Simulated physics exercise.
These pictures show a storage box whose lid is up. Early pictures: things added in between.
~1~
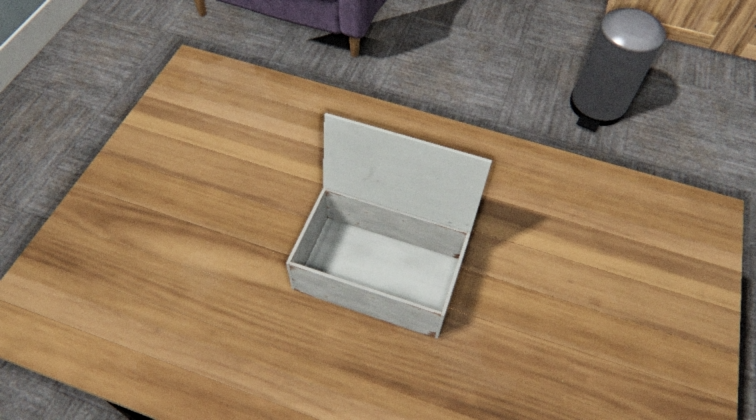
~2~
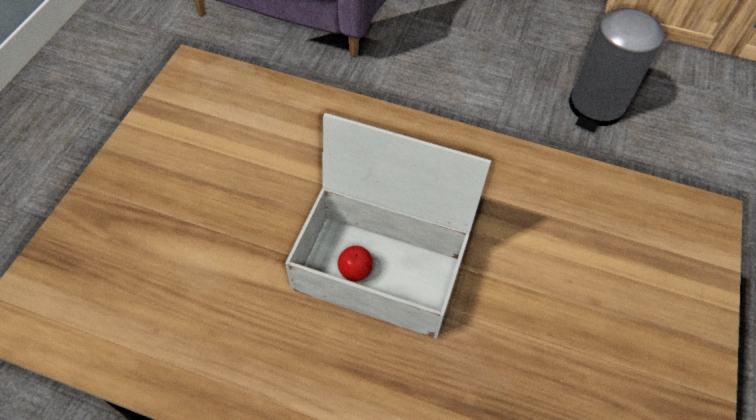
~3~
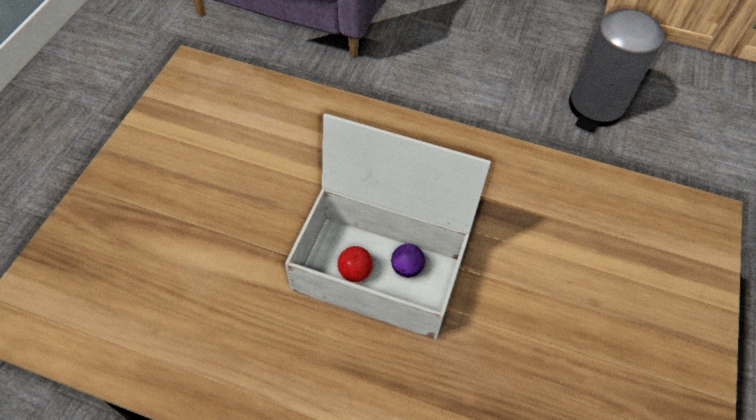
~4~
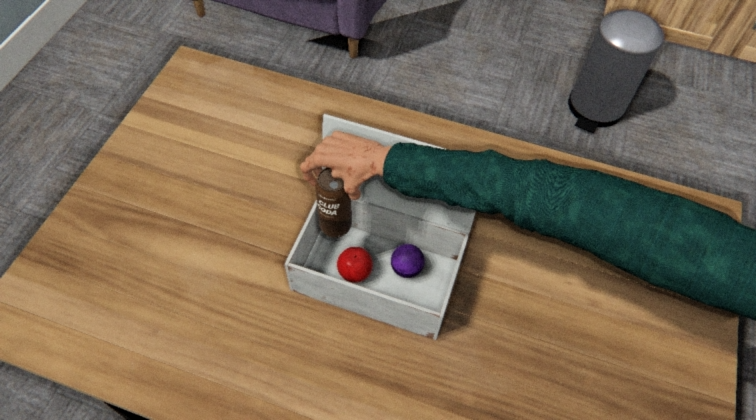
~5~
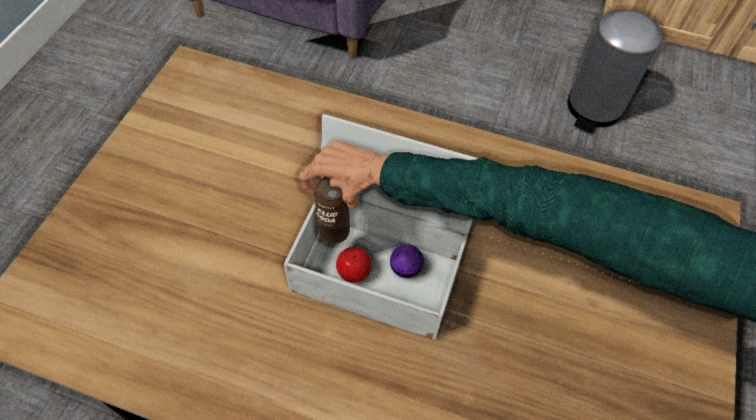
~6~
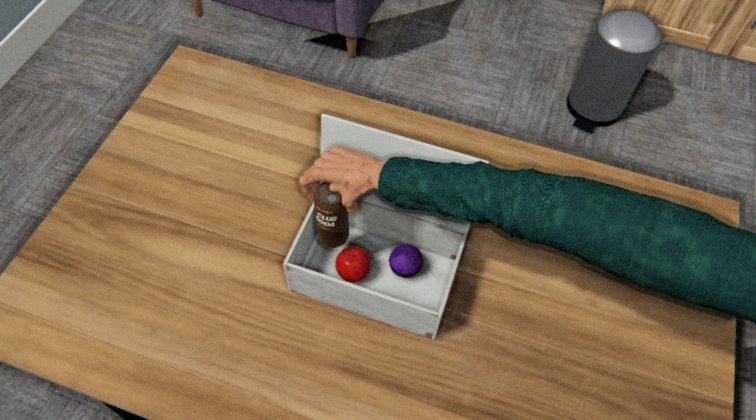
We see an open, empty box on a wooden table; a red apple appears inside, then a purple ball to its right, and a green-sleeved arm reaches in from the right, lowering a dark brown container slightly into the box's left side.
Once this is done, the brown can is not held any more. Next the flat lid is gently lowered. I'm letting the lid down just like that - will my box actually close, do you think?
Fails to shut.
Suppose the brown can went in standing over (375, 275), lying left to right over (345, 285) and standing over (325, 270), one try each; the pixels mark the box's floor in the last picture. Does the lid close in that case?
First try: It shuts flat; second try: It sits on the rim; third try: It stays ajar.
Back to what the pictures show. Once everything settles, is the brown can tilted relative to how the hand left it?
In the end, it keeps its orientation.
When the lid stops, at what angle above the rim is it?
Some 55° above the rim.
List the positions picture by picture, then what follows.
The last thing is not in view yet, in the first picture.
The last thing is not in view yet; red apple (355, 263), in the second picture.
The last thing is not in view yet; red apple (355, 264), in the third picture.
On its way; brown can (335, 204); red apple (355, 264), in the fourth picture.
On its way; brown can (333, 212); red apple (354, 265), in the fifth picture.
Put in, still held; brown can (332, 216); red apple (353, 264), in the sixth picture.
Then, 0.30 s after the last picture, brown can tipped 4° from how it was near (330, 225).
Then, 1.10 s after the last picture, lid starting down; brown can slid about its own width near (327, 227).
Then, 1.50 s after the last picture, lid 65° above the rim; brown can slid about its own width near (327, 227).
At rest, lid 56° above the rim; moved from the start, brown can; the other 2 in place. Seen from the same camera at the end, brown can near (327, 227).
